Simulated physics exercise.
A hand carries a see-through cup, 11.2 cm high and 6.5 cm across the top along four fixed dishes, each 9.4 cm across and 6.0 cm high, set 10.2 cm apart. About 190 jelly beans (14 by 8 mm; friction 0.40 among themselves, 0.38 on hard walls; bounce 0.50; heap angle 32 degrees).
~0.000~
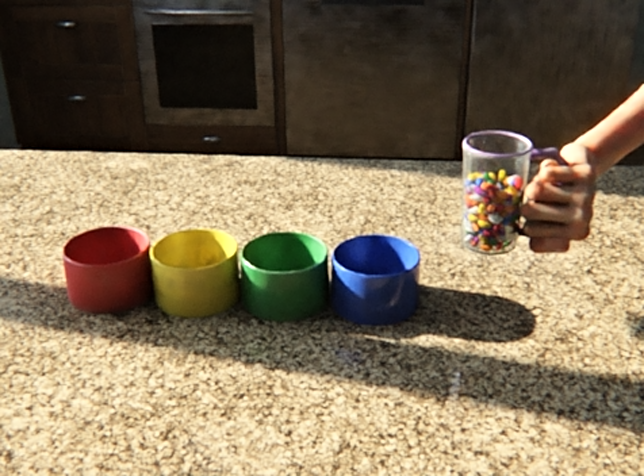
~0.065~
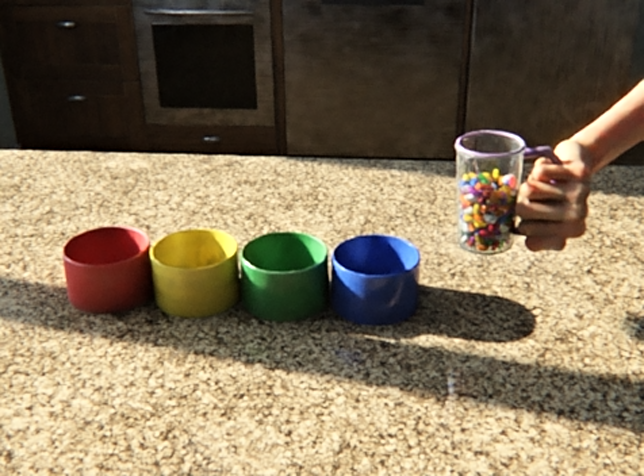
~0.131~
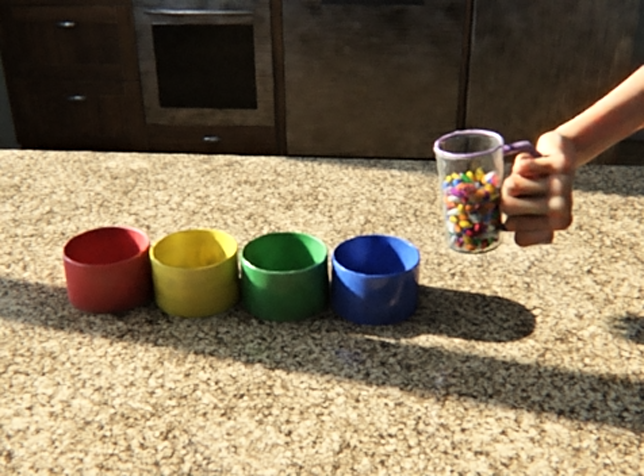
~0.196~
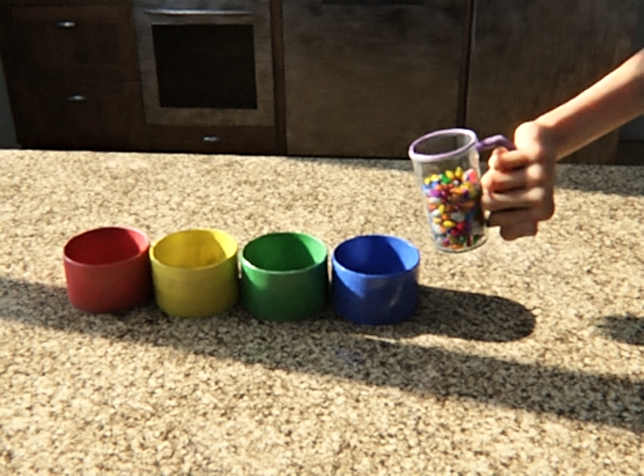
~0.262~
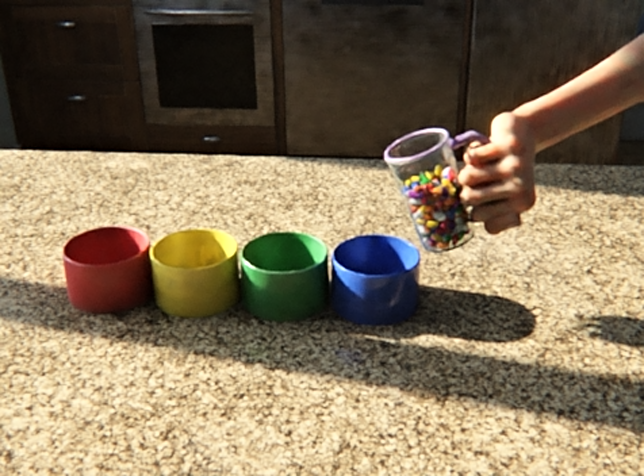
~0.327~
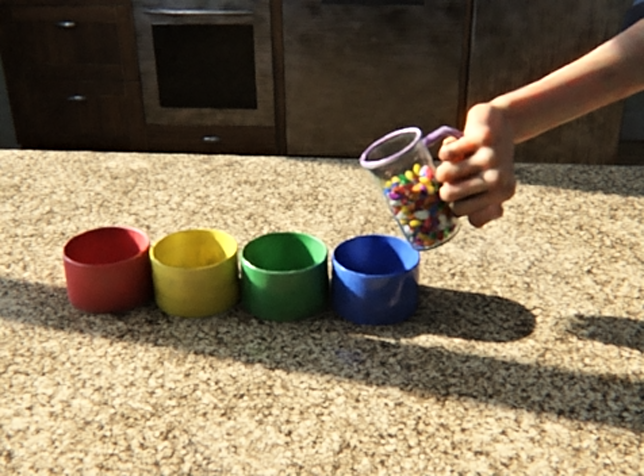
Hand carrying a clear cup of colourful jelly beans leftward and tilting it beside a row of four coloured dishes on a counter.
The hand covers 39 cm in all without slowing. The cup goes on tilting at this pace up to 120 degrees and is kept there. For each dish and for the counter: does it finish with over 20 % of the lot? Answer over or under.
Red: Over, blue: Under, green: Under, yellow: Under, counter: Under.
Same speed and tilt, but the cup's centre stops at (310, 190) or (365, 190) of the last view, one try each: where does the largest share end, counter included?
Most goes to: Green; green.
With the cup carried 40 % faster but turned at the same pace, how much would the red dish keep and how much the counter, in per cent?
In that case red 90; counter 10.
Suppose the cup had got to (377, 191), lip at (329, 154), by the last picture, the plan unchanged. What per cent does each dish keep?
Red 100; blue 0; green 0; yellow 0.
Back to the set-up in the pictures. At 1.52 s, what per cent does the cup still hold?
About 0 per cent.
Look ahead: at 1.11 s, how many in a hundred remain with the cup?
About 100 per cent.
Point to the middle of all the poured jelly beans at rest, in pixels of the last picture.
Near (102, 274).
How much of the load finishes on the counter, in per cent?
About 10 per cent.
After 0.80 s, tilt 74 degrees; cup holds 100 %.
Then, at 1.11 s, tilt 105 degrees; cup holds 100 %.
After 1.52 s, tilt 120 degrees; cup holds 0 %, red 90 %.
By 2.5 s all is still; red 90 %, blue 0 %, green 0 %, yellow 0 %, counter 10 %.
